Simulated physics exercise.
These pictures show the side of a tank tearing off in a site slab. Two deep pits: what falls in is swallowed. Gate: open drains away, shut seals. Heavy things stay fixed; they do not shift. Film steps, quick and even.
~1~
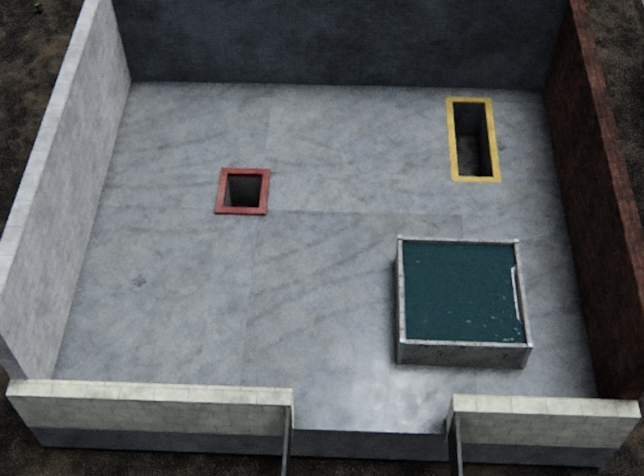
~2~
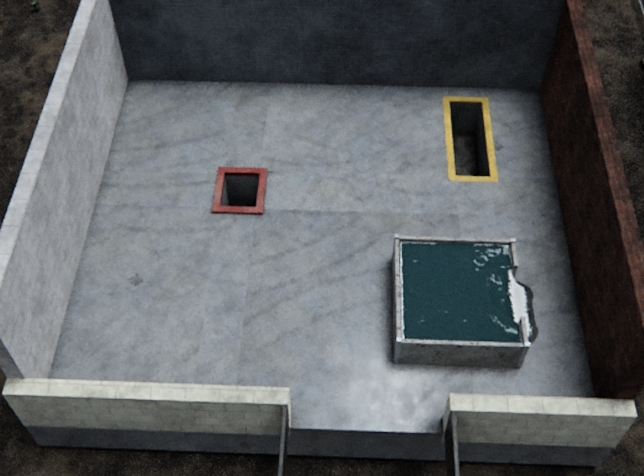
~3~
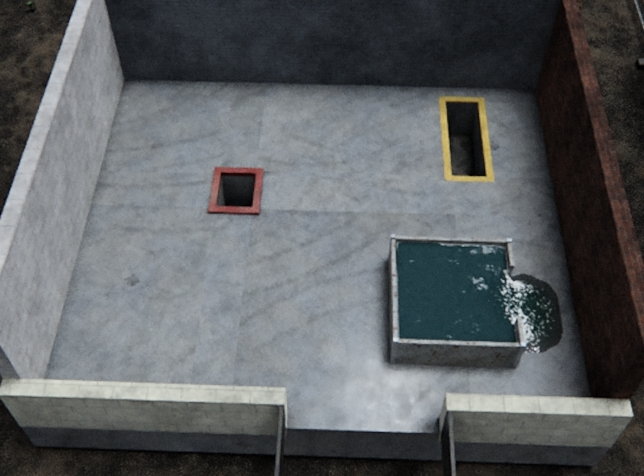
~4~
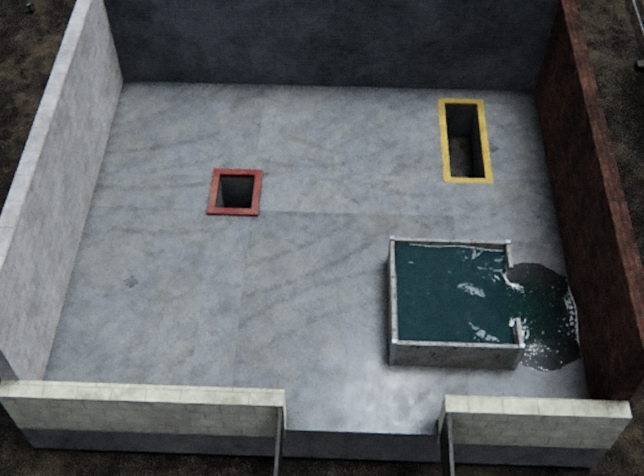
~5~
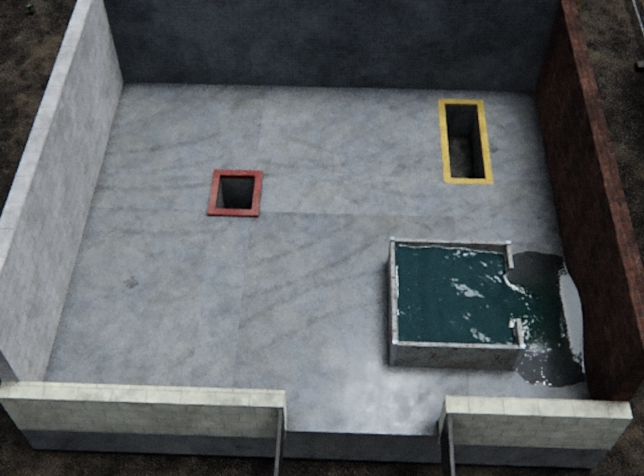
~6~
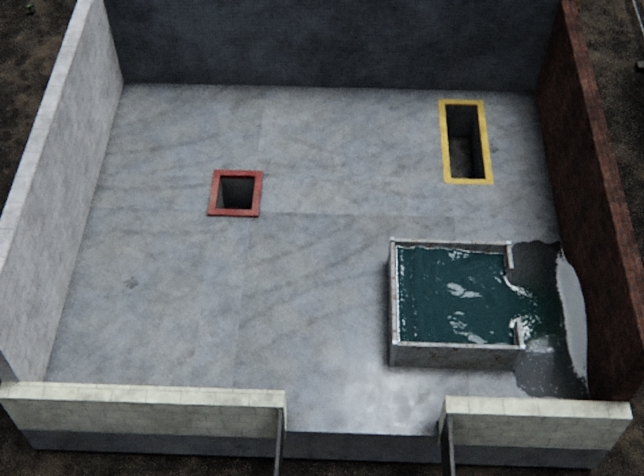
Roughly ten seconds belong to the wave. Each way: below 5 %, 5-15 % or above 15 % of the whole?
Gate - 5-15 %, yellow pit - above 15 %, red pit - below 5 %.
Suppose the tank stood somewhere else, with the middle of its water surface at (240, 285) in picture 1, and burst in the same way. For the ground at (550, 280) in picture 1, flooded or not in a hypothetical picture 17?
The answer is submerged.
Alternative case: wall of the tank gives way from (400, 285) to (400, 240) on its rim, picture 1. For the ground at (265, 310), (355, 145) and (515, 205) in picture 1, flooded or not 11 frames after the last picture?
Well, the first is hit by the spill, the next missed by the spill, the last missed by the spill.
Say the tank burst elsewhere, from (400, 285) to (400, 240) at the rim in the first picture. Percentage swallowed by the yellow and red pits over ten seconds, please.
For yellow it's about 0 per cent, and for red about 6 per cent.
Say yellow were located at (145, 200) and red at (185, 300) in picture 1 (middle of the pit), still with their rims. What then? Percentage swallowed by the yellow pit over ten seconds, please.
Yellow: 2 %.
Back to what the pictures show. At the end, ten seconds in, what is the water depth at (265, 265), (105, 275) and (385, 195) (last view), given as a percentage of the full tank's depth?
The depths come to near 0, 6 and 2 per cent respectively.
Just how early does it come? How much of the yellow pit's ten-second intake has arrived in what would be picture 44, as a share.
The figure is near 65 per cent.
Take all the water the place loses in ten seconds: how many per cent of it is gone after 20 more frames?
My estimate is roughly 20 percent.
A moment on, water covers 5 % of the floor; the gate 0 %, the yellow pit 0 %, the red pit 0 %.
Next, water covers 15 % of the floor; the gate 0 %, the yellow pit 1 %, the red pit 0 %.
Then, water covers 30 % of the floor; the gate 0 %, the yellow pit 6 %, the red pit 0 %.
Later, water covers 40 % of the floor; the gate 4 %, the yellow pit 14 %, the red pit 0 %.
In the end, water covers 50 % of the floor; the gate 10 %, the yellow pit 23 %, the red pit 0 %.
